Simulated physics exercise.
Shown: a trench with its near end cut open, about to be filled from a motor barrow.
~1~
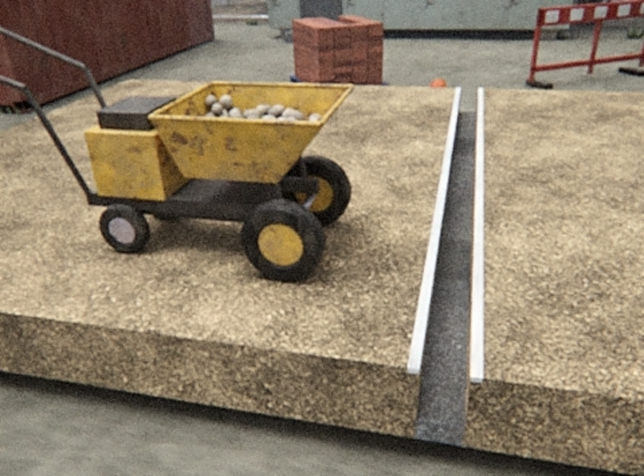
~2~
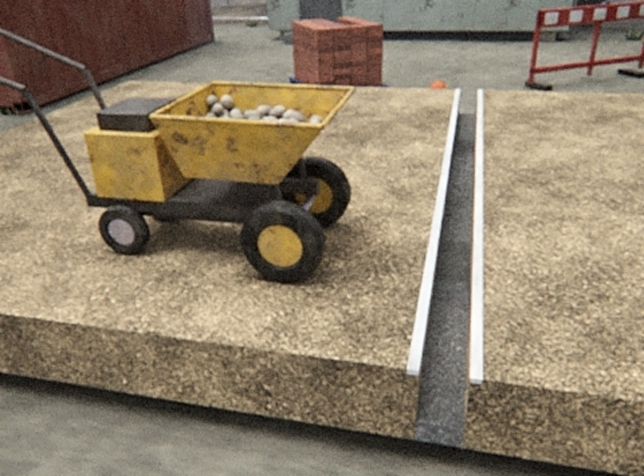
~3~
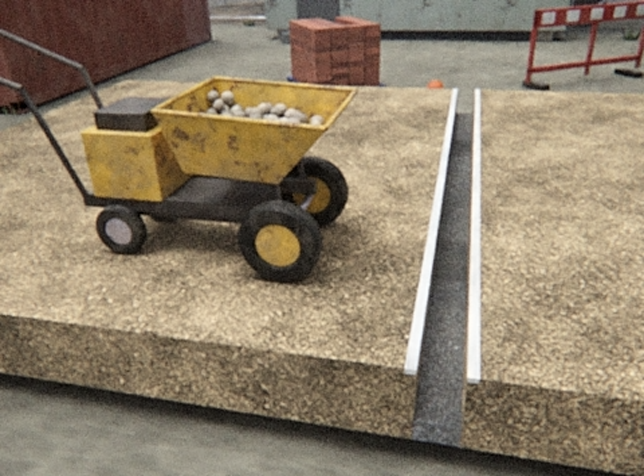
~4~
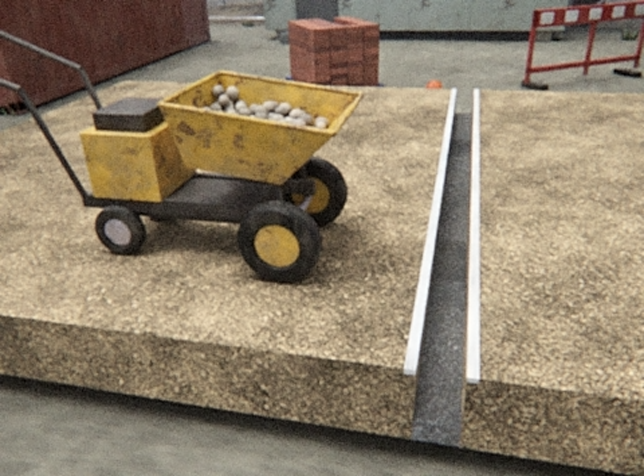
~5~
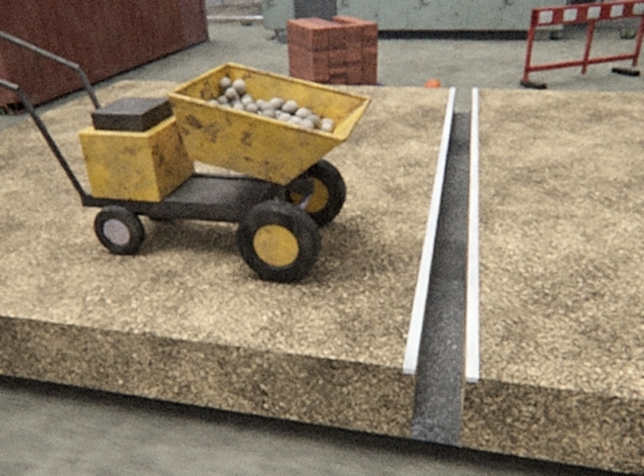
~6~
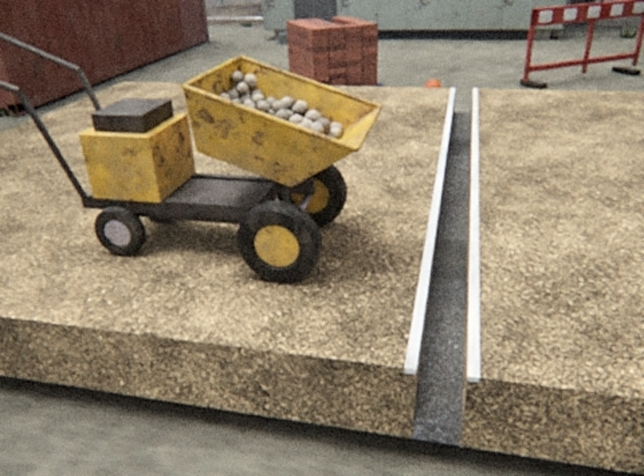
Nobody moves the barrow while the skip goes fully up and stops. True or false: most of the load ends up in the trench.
True.
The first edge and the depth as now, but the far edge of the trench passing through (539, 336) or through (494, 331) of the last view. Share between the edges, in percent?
The first case gives around 90 percent, and the second around 90 percent.
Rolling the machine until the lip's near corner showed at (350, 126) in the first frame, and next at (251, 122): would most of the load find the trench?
Result A - a majority; result B - a minority.
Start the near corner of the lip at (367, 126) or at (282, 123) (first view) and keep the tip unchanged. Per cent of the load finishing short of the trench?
First position: Some 0 percent; second position: Some 30 percent.
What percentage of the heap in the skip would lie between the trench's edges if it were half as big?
90 per cent, roughly.
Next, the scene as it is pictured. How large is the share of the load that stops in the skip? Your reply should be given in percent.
Close to 15 in a hundred.
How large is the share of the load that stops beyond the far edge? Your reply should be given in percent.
5 per cent.
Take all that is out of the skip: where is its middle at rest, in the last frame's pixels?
Around (448, 282).
Soon after the last picture, skip tipped steeply; all in the skip.
A little later, skip tipped right over; about two thirds in the skip; a stray few short of the trench; about a third in or heaped over the trench.
Later still, skip tipped right over; a small part in the skip; a small part short of the trench; most in or heaped over the trench; a stray few beyond it.
At rest, skip tipped right over; a small part in the skip; a small part short of the trench; most in or heaped over the trench; a stray few beyond it.
